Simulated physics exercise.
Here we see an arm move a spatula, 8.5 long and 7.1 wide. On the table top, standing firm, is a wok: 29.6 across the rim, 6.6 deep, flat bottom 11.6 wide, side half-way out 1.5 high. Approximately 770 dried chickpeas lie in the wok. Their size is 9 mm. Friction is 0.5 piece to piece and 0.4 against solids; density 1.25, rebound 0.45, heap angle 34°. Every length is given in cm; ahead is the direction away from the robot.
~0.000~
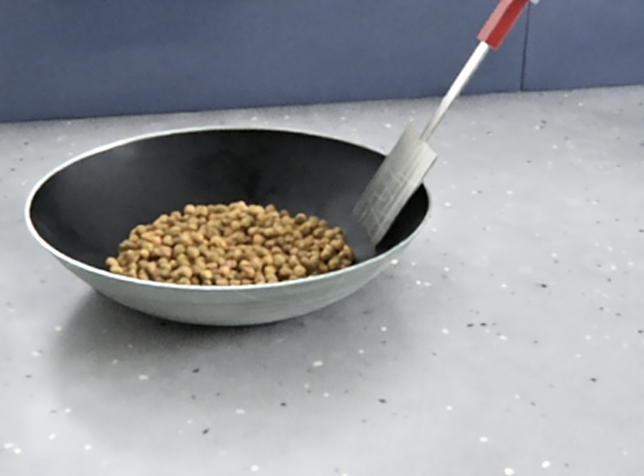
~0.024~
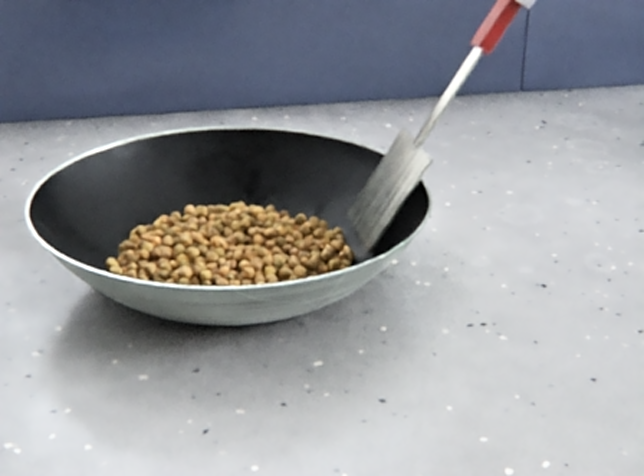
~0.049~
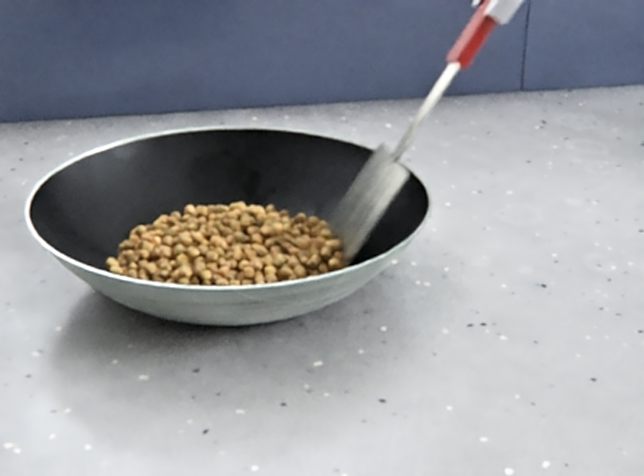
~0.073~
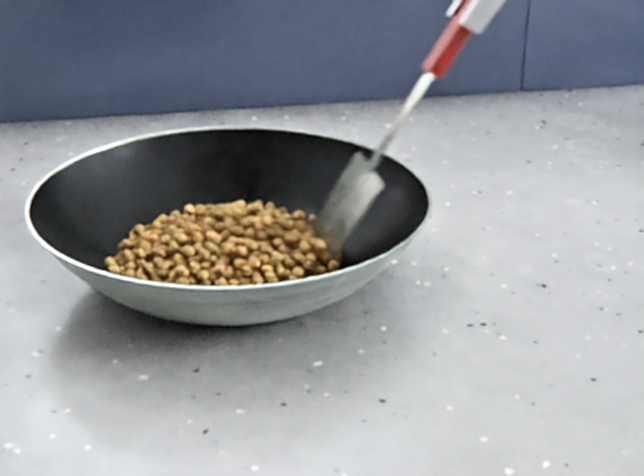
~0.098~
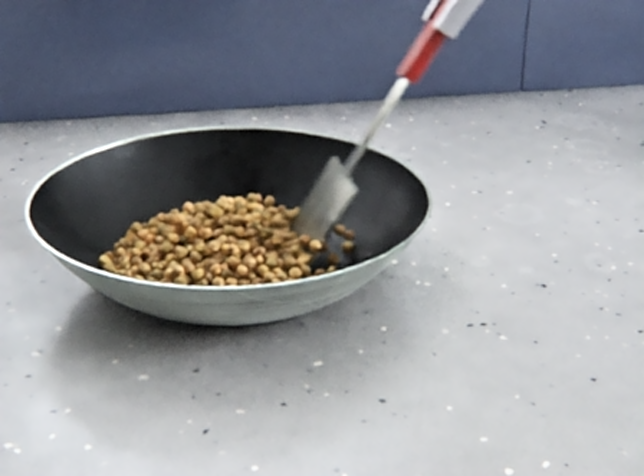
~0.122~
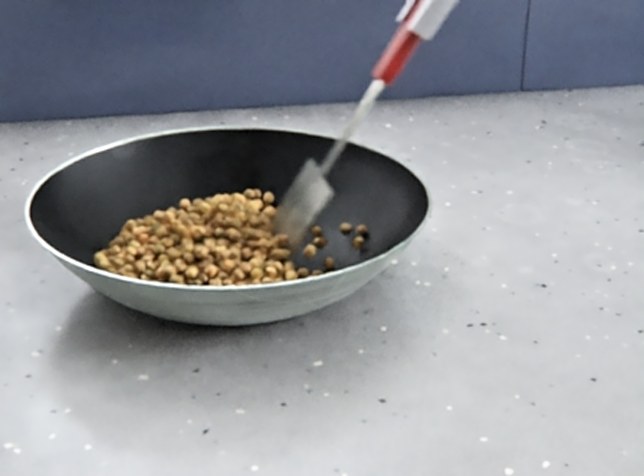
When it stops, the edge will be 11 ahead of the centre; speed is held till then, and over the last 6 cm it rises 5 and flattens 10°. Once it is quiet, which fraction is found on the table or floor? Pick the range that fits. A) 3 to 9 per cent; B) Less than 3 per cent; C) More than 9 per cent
More than 9 per cent.
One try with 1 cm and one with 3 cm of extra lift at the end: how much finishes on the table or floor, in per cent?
Roughly 20 % and then 20 %.
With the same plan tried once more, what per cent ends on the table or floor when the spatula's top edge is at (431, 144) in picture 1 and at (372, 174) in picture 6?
Around 5 per cent finishes there.
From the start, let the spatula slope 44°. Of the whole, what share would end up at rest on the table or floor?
Then roughly 20 percent.
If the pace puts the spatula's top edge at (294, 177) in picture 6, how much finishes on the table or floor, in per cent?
That share would be some 20 percent.
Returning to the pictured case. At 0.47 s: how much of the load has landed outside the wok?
Some 5 per cent of the load.
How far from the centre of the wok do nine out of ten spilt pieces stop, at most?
It comes out at close to 55 centimetres.
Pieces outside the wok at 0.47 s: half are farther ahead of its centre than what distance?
I'd say some 24 centimetres.
After 0.18 s, sloping 58°, highest piece 5 above the table; 770 in the wok.
After 0.24 s, sloping 55°, highest piece 7 above the table; 770 in the wok.
After 0.47 s, sloping 48°, highest piece 14 above the table; 638 in the wok, 52 on the table or floor, 80 on the blade or in flight.
After 1.52 s, sloping 48°, highest piece 5 above the table; 638 in the wok, 132 on the table or floor.
At rest, 638 in the wok, 132 on the table or floor. That is 17 % on the table or floor.
